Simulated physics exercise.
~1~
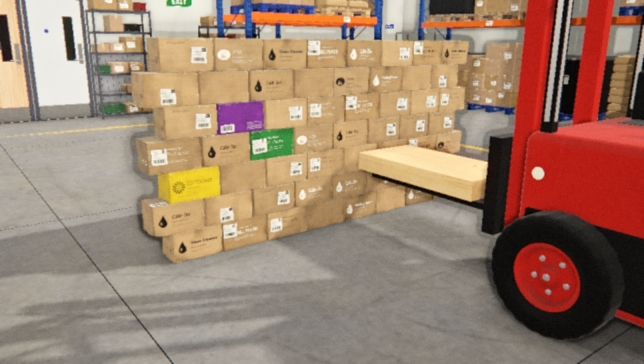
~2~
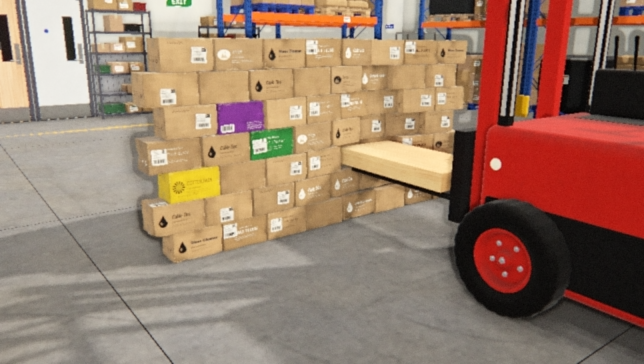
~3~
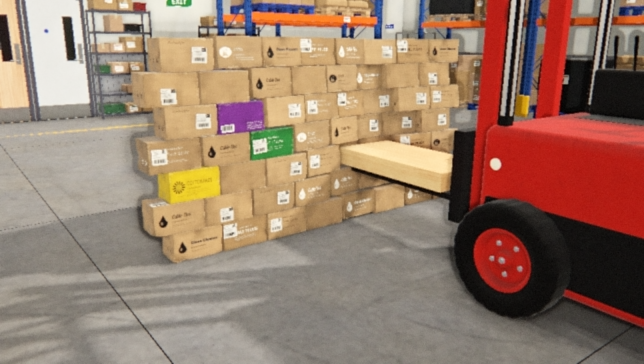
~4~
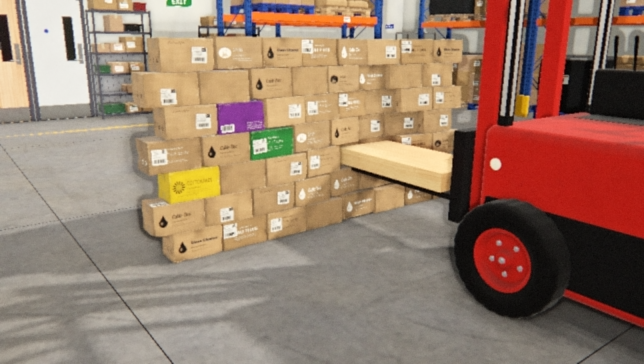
A red forklift pushes its raised load left against a box wall, which stays standing.
